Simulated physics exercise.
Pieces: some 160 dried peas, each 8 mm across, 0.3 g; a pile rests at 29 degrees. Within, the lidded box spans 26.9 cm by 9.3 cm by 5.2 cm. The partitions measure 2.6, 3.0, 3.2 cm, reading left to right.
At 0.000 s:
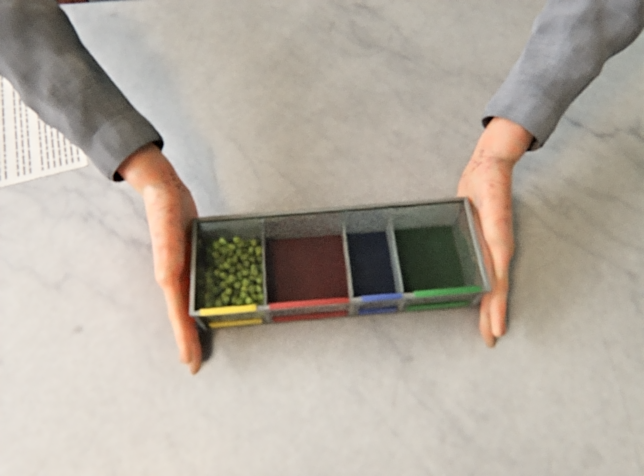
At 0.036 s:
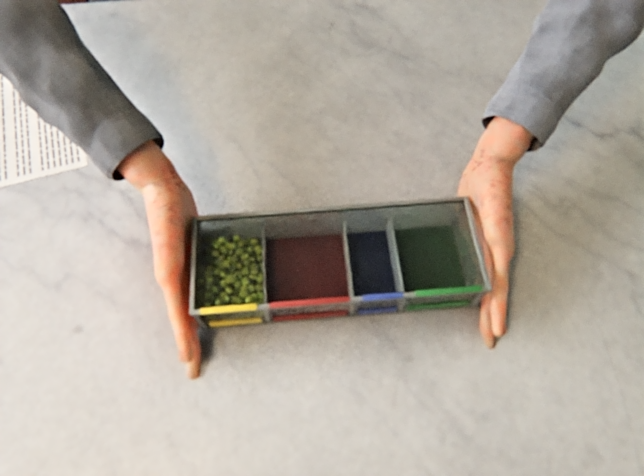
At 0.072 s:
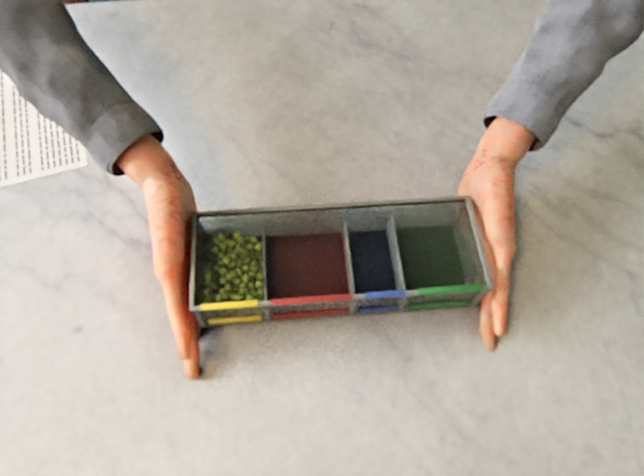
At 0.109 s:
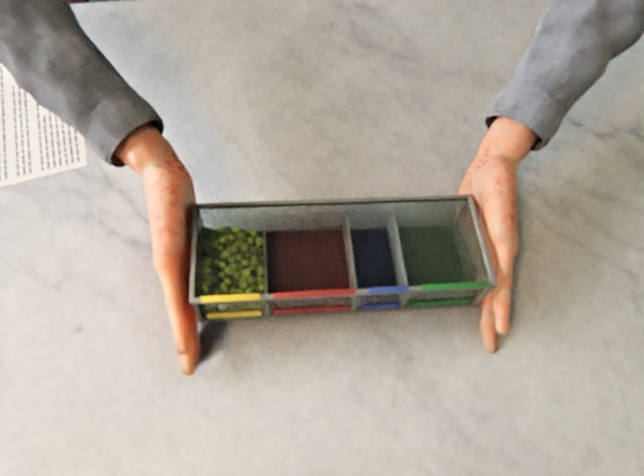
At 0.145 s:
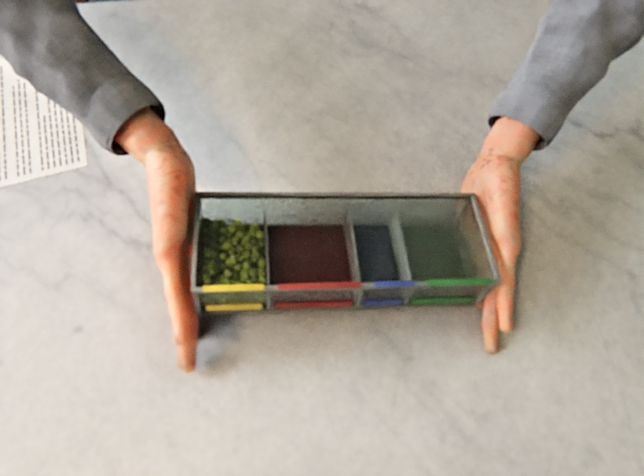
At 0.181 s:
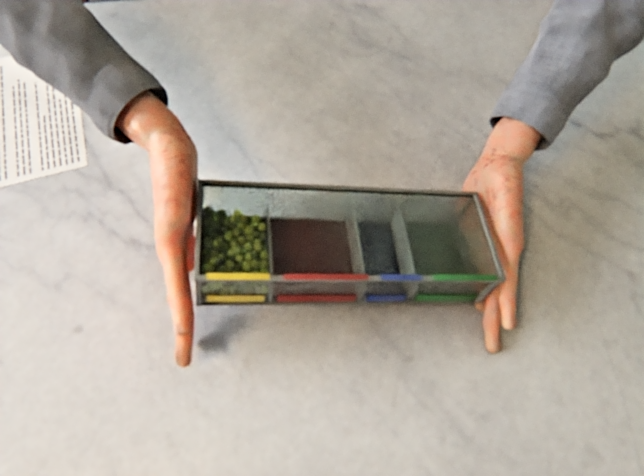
Clear divided box with green peas in its yellow-marked left compartment tilting gradually between two hands above a marble surface.
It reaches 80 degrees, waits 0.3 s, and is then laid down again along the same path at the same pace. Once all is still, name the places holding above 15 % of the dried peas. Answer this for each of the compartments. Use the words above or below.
Red: Above; blue: Below; green: Above; yellow: Above.
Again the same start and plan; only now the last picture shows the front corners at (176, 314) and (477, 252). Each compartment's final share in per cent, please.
Each compartment ends like this: Red 0 per cent, blue 0 per cent, green 0 per cent, yellow 100 per cent.
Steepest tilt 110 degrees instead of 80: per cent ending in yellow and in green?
Then: Yellow 0; green 90.
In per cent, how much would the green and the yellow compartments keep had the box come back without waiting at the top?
In per cent: Green 25, yellow 20.
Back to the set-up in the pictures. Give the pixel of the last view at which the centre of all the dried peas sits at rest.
Somewhere around (340, 248) in the final frame.
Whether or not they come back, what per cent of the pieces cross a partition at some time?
Around 70 in a hundred.
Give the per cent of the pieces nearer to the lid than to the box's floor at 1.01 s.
I'd say around 50 percent of the pieces.
After 1.01 s, tilt 80 degrees; red 30 %, blue 15 %, green 10 %, yellow 45 %.
After 1.56 s, tilt 43 degrees; red 20 %, blue 10 %, green 40 %, yellow 30 %.
After 2.17 s, tilt 0 degrees; red 20 %, blue 10 %, green 40 %, yellow 30 %.
In the end, at 2.6 s, red 20 %, blue 10 %, green 40 %, yellow 30 %.
